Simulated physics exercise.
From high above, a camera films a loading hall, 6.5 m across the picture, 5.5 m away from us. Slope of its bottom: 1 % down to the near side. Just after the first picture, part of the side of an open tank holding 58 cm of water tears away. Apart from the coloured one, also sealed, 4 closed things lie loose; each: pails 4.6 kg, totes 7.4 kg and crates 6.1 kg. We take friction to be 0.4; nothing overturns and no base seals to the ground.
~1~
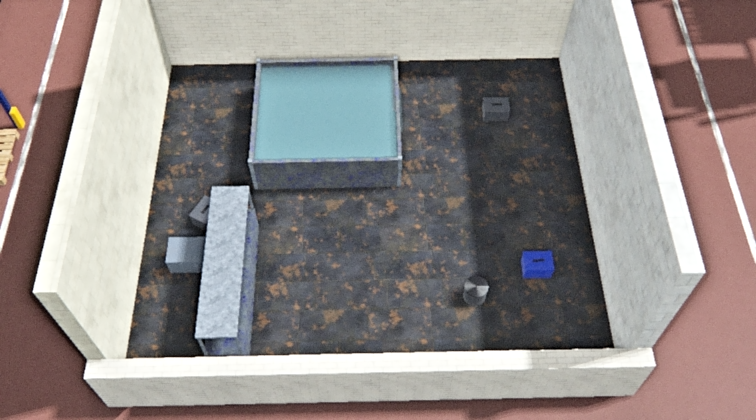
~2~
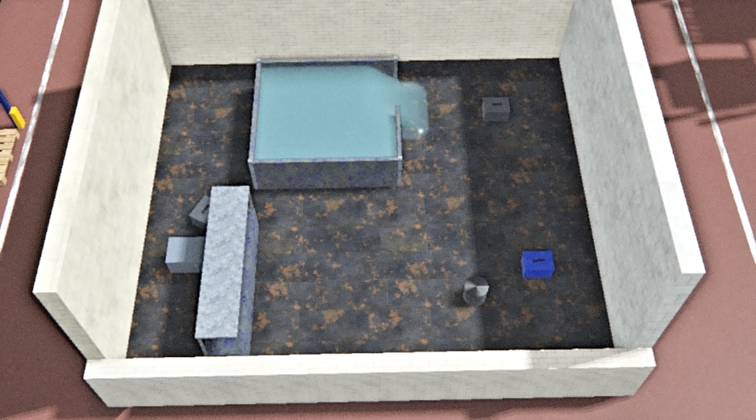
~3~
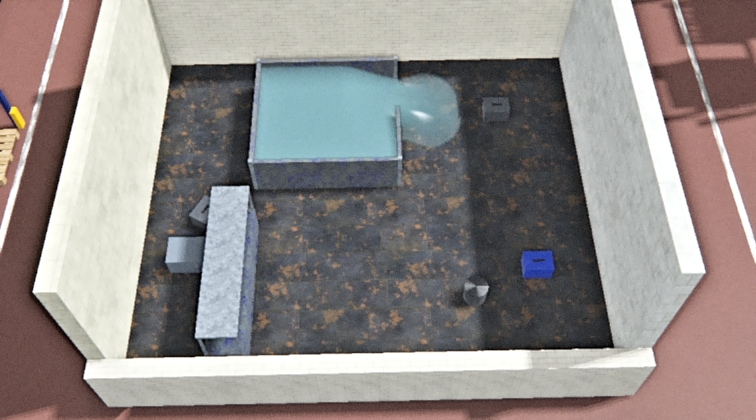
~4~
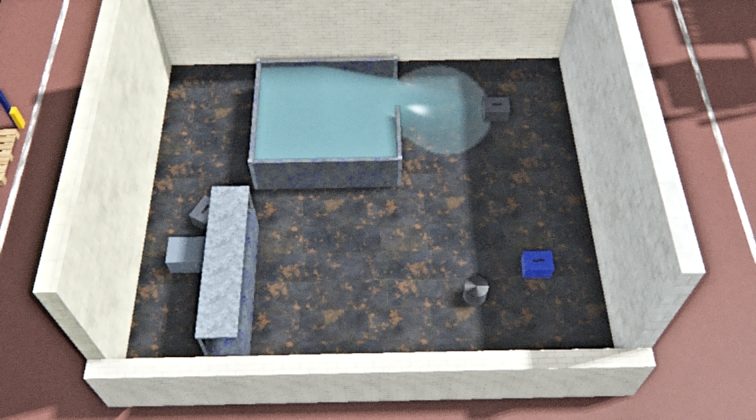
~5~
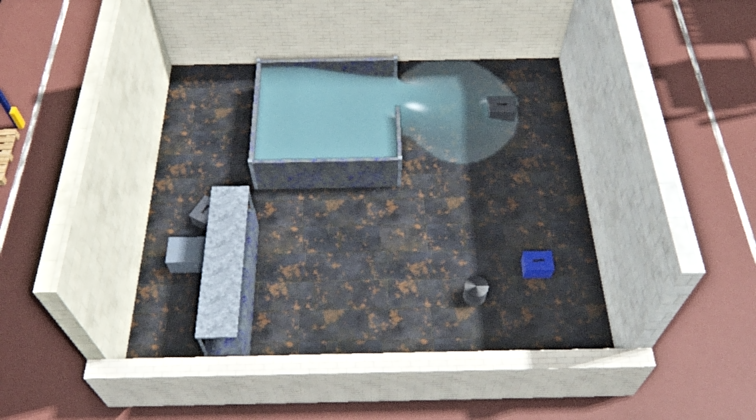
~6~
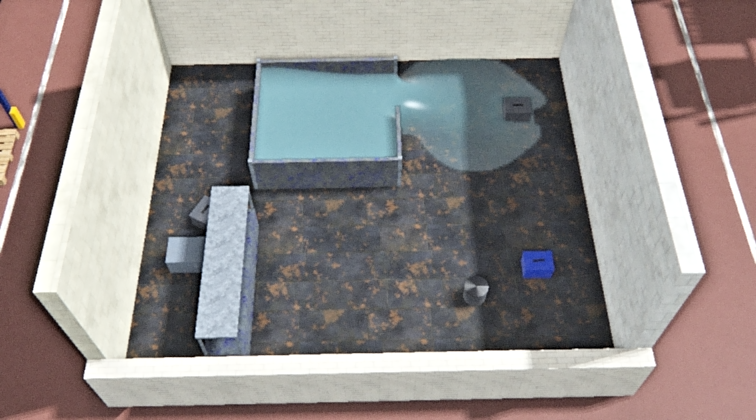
A large open tank of water tore open on its right side, and the water spread across the dark floor, pushing a gray box a little to the right while the blue tote stayed still.
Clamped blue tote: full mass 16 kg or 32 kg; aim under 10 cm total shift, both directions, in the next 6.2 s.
Result: Both masses fail.
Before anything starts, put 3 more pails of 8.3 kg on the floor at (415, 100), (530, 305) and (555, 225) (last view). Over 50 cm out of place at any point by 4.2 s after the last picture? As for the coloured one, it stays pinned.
In sequence: Exceeds it / falls below it / exceeds it.
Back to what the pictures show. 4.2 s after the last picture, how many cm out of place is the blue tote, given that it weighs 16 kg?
Displacement near 150 cm.
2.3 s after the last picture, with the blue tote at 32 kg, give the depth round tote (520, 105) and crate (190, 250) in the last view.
About 14 and 0 cm.
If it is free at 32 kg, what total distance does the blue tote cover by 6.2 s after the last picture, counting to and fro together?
The distance adds up to about 60 cm.
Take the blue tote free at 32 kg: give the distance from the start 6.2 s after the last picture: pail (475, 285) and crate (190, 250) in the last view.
In that order: 300 cm, 0 cm.
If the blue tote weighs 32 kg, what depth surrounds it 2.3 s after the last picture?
Around 7 cm.
Then, 0.6 s after the last picture the blue tote would be 0 cm from its start with 16 kg and 0 cm from its start with 32 kg; 0 cm of water round it then.
Then, 2.3 s after the last picture the blue tote would be 4 cm from its start with 16 kg and 0 cm from its start with 32 kg; 7 cm of water round it then.
Then, 4.2 s after the last picture the blue tote would be 152 cm from its start with 16 kg and 60 cm from its start with 32 kg; 9 cm of water round it then.
Then, 6.2 s after the last picture the blue tote would be 303 cm from its start with 16 kg and 60 cm from its start with 32 kg; 11 cm of water round it then.
